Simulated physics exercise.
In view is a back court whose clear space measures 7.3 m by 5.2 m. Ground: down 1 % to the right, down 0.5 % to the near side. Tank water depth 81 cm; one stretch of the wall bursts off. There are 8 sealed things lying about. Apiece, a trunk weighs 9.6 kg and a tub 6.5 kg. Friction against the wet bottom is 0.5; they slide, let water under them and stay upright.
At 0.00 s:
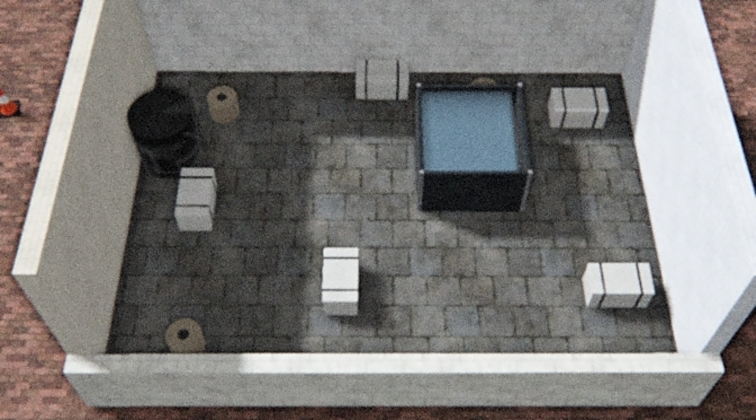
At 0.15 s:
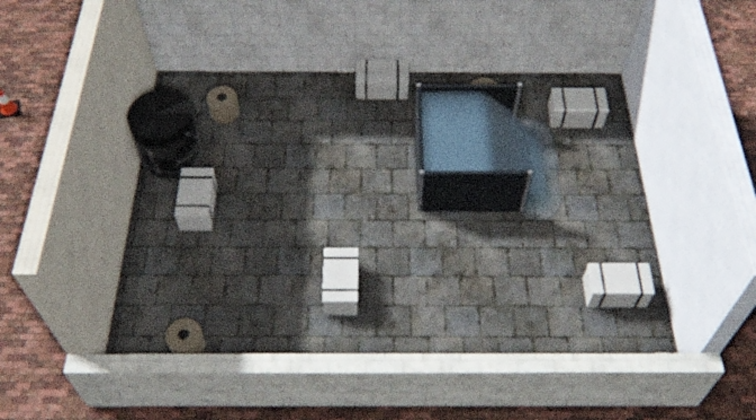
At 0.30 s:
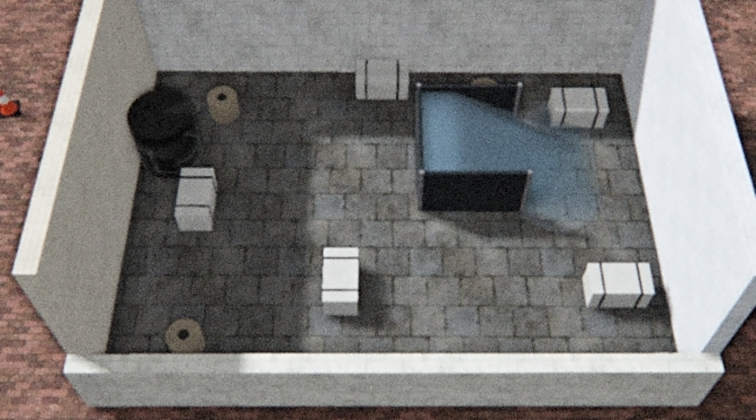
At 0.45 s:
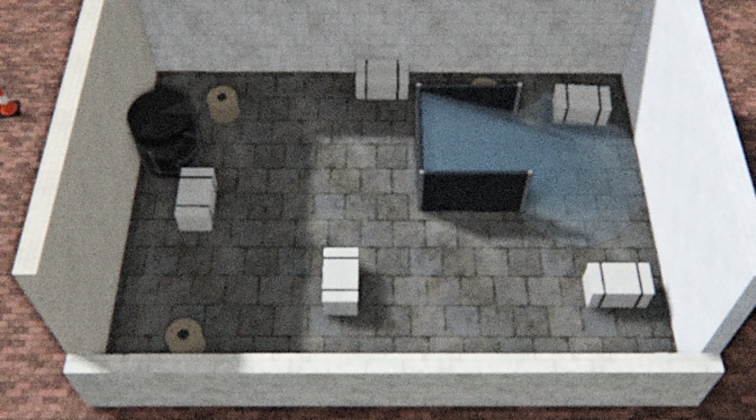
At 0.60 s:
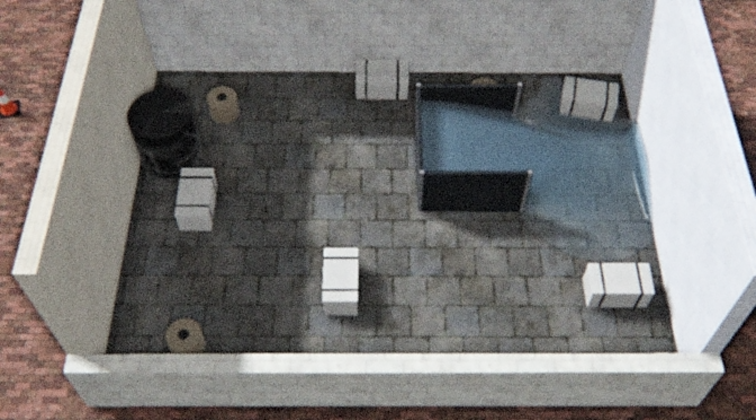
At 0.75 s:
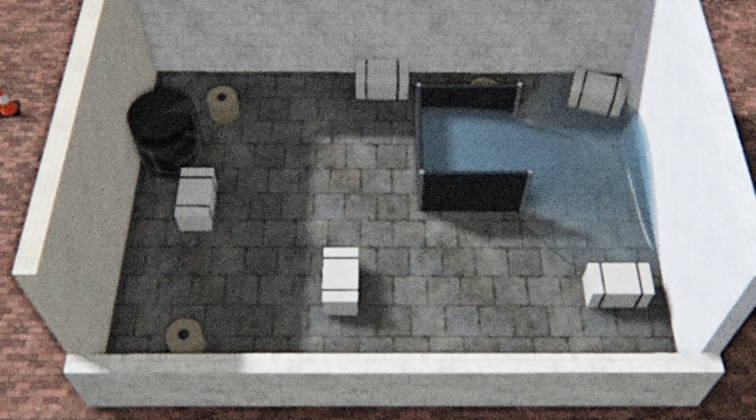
Water pouring from the open right side of a dark tank, spreading to the white wall and pushing one pale trunk back.
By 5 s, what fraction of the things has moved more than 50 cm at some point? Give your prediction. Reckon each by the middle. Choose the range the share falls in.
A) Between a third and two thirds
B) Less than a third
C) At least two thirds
(C) At least two thirds.
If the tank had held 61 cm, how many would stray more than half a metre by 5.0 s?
Then the count would be 4.
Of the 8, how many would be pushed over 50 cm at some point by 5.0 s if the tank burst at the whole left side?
The answer then is 4.
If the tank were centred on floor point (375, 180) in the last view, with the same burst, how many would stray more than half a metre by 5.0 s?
Count: 5.
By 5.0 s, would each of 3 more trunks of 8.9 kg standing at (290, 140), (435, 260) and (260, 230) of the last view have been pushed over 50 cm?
Above, below, below.
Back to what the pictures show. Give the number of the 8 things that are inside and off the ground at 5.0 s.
3 of them.
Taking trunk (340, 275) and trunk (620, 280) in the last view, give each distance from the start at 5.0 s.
Distances: 100 cm; 400 cm.
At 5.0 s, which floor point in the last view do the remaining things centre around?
Centre of the remaining things: Roughly (222, 188).
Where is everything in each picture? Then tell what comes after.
A trunk at (580, 99) rests on the ground; a trunk at (382, 71), on the bottom; 2.0 m2 under water; 0 of 8 have shifted, in the first frame.
A trunk at (580, 99), on the bottom; a trunk at (382, 71), on the bottom; water covers 3.0 m2; 0 of 8 have shifted, in the second frame.
A trunk at (580, 99) rests on the ground; a trunk at (382, 71) rests on the ground; 4.3 m2 under water; 0 of 8 have shifted, in the third frame.
A trunk at (583, 97) rests on the ground, 7 cm from its start; a trunk at (382, 71) rests on the ground; water covers 6.0 m2; 1 of 8 have shifted, in the fourth frame.
A trunk at (591, 91), on the bottom, 24 cm from its start; a trunk at (382, 71), on the bottom; 7.0 m2 under water; 1 of 8 have shifted, in the fifth frame.
A trunk at (600, 85) rests on the ground, 43 cm from its start; a trunk at (382, 71), on the bottom; water covers 7.8 m2; 1 of 8 have shifted, in the sixth frame.
After 1.1 s 1 of 8 are over 50 cm from their spots; 0 afloat.
After 2.2 s 2 of 8 are over 50 cm from their spots; 1 afloat.
After 3.5 s 4 of 8 are over 50 cm from their spots; 1 afloat.
After 5.0 s 7 of 8 are over 50 cm from their spots, and 7 have been at some point; 3 afloat.
